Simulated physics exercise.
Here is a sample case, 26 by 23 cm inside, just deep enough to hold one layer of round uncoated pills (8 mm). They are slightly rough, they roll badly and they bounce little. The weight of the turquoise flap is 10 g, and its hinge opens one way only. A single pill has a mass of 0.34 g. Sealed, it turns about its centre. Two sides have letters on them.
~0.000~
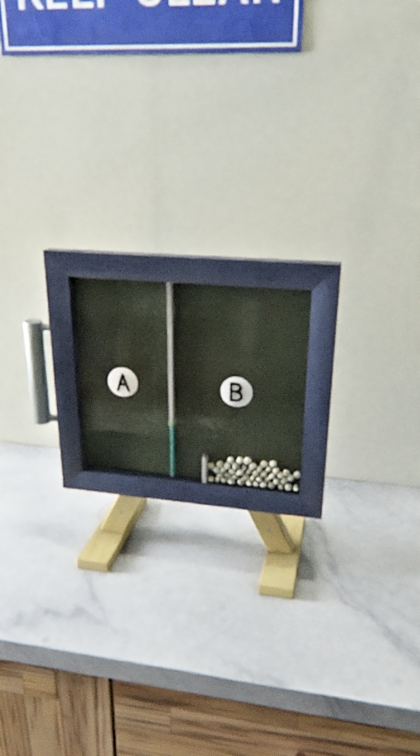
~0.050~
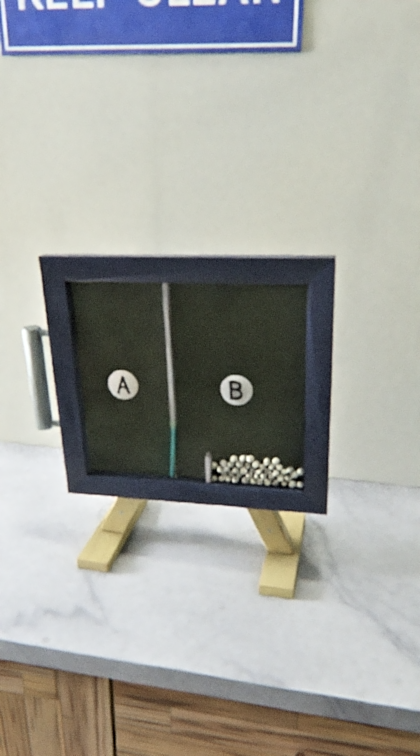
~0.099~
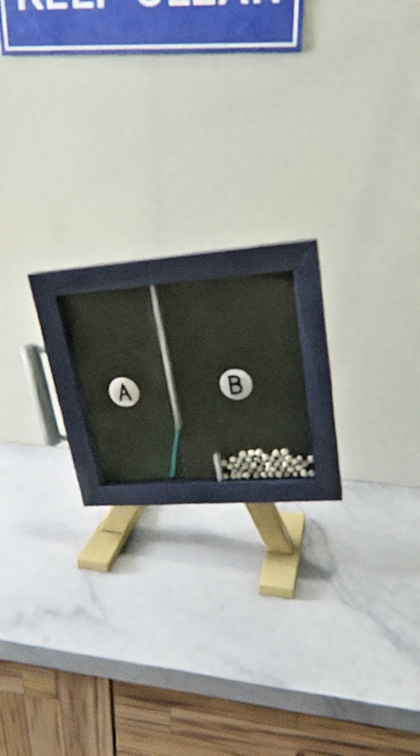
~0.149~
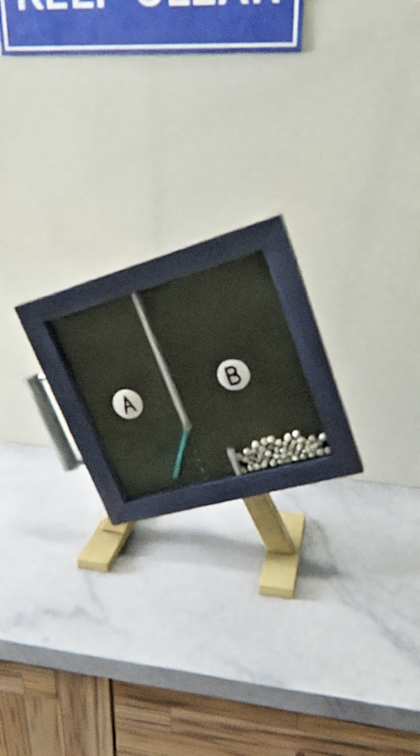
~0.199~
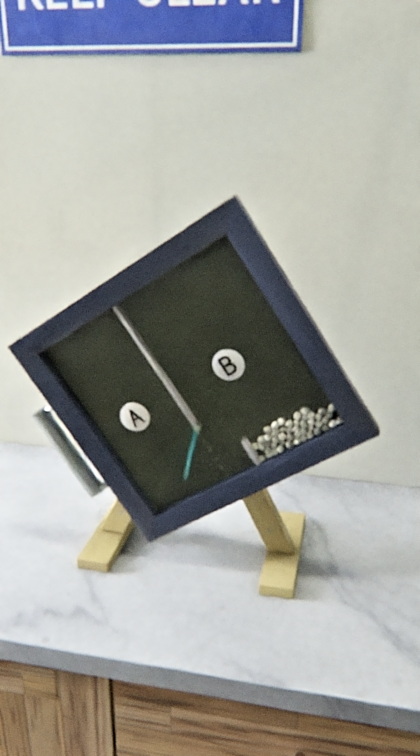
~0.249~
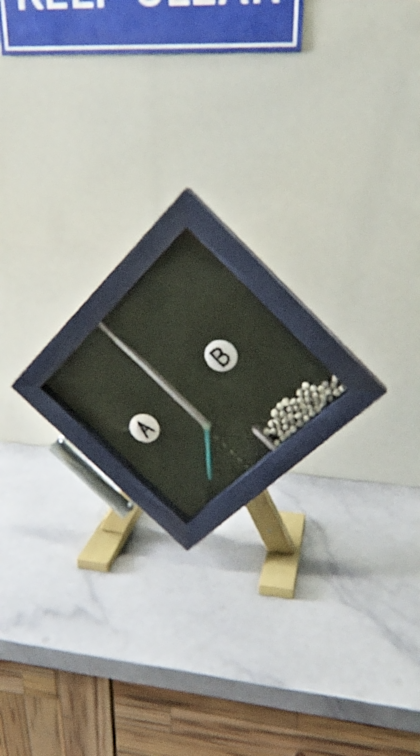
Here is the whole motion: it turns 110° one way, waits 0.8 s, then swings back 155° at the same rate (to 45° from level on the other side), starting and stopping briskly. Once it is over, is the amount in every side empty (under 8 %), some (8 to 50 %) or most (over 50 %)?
A: Some, B: Most.
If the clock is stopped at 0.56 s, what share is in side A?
I'd say close to 10 in a hundred.
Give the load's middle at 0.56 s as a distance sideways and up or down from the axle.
Position estimate: Right 5 cm, above 6 cm.
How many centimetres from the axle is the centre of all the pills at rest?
Some 4 cm left and 10 cm below.
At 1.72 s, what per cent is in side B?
Around 80 percent.
After 0.56 s, it stands 110° anticlockwise; the pills' middle is 5 cm right of and 6 cm above the centre; A 10 %, B 90 %; turquoise flap open 46°.
After 1.72 s, it stands 33° anticlockwise; the pills' middle is 5 cm left of and 2 cm above the centre; A 20 %, B 80 %; turquoise flap open 44°.
After 2.09 s, it stands 45° clockwise; the pills' middle is 4 cm left of and 10 cm below the centre; A 20 %, B 80 %; turquoise flap open 6°.
All still by 2.5 s, it stands 45° clockwise; A 20 %, B 80 %; turquoise flap open 6°.
